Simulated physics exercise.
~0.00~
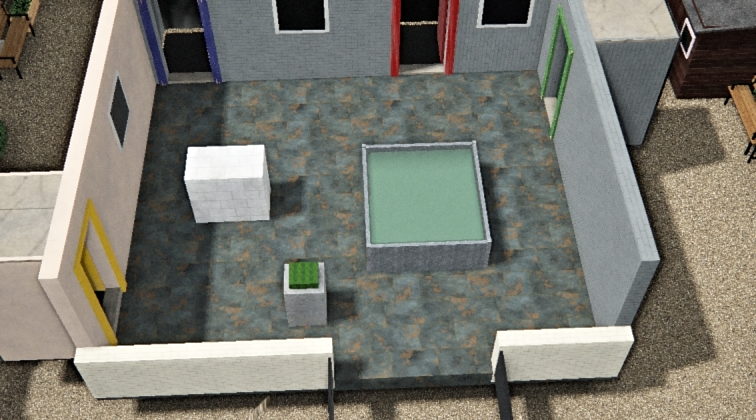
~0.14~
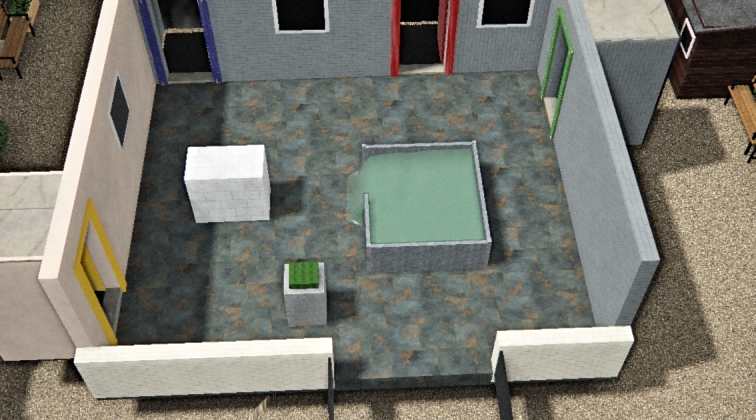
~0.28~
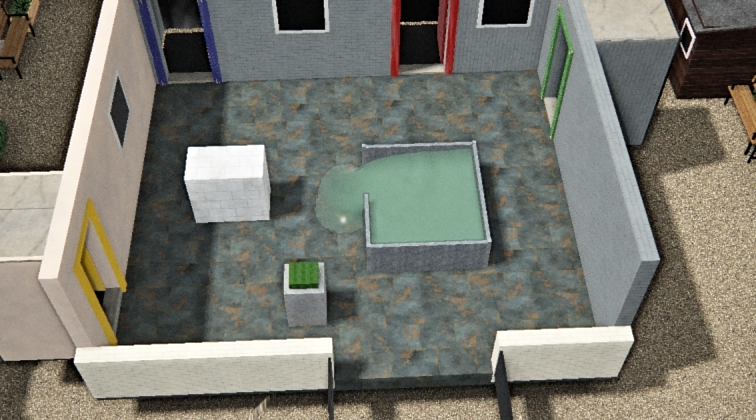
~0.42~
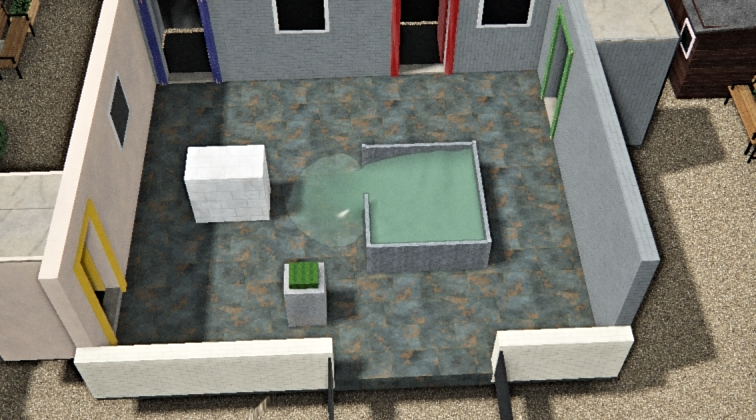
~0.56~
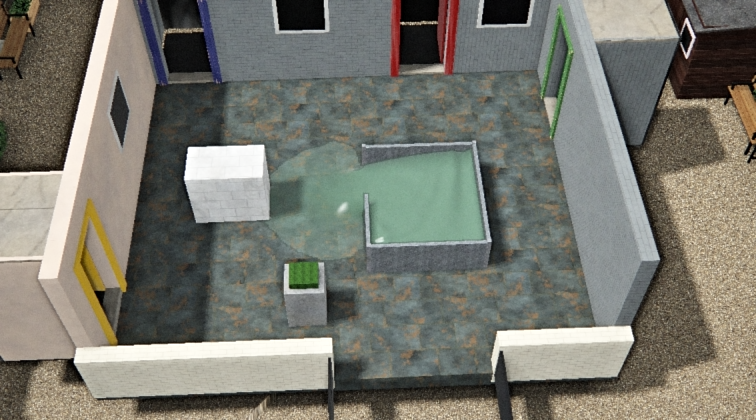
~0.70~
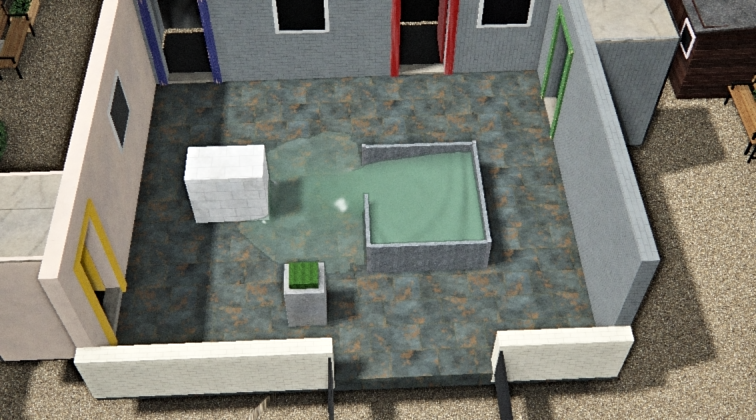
Green water pouring through a gap in the left side of a square tank and spreading across a paved courtyard around a white block.
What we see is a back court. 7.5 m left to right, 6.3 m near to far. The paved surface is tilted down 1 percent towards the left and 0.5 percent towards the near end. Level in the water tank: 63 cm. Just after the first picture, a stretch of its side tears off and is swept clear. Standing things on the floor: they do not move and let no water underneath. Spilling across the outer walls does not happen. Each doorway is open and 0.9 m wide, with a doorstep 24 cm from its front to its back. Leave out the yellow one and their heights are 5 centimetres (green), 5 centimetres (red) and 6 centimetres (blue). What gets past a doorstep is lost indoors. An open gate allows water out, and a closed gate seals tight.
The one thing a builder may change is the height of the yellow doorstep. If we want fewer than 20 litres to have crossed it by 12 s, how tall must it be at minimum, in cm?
It needs to be roughly 10.5 cm tall.
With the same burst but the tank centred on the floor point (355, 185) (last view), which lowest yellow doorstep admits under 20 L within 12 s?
You'd need some 6.5 cm.
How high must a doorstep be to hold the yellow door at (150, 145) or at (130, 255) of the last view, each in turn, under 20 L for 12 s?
13.0 and 9.5 cm.
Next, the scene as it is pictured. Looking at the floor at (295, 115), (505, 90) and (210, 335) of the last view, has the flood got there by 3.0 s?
First wet through, second bone-dry, third wet through.
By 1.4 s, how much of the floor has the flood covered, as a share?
Close to 25 per cent is wet.
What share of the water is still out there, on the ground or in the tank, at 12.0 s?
I'd estimate some 86 in a hundred.
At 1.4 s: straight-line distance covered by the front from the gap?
Roughly 4.2 metres.
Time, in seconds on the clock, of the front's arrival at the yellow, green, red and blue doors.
Arrival: Yellow 1.8 s, green not within the 12 s, red 6.5 s, blue 2.0 s.
After 1.4 s water covers 25 % of the floor, deepest (38 cm) near (272, 201); it has not reached the yellow door.
After 3.0 s water covers 45 % of the floor, deepest (26 cm) near (156, 90); 11 cm at the yellow door, 0 litres in over its 15 cm doorstep.
After 12.0 s water covers 85 % of the floor, deepest (12 cm) near (132, 240); 10 cm at the yellow door, 1 litre in over its 15 cm doorstep.
At the yellow door as built, the water arrived by 1.9 s and peaked near 15 cm at 3.8 s.
Run again over the same 12 s with other heights there, 61 litres in over 8.5 cm, 10 litres over 11.5 cm. The limit of 20 litres is kept from about 10.5 cm up.
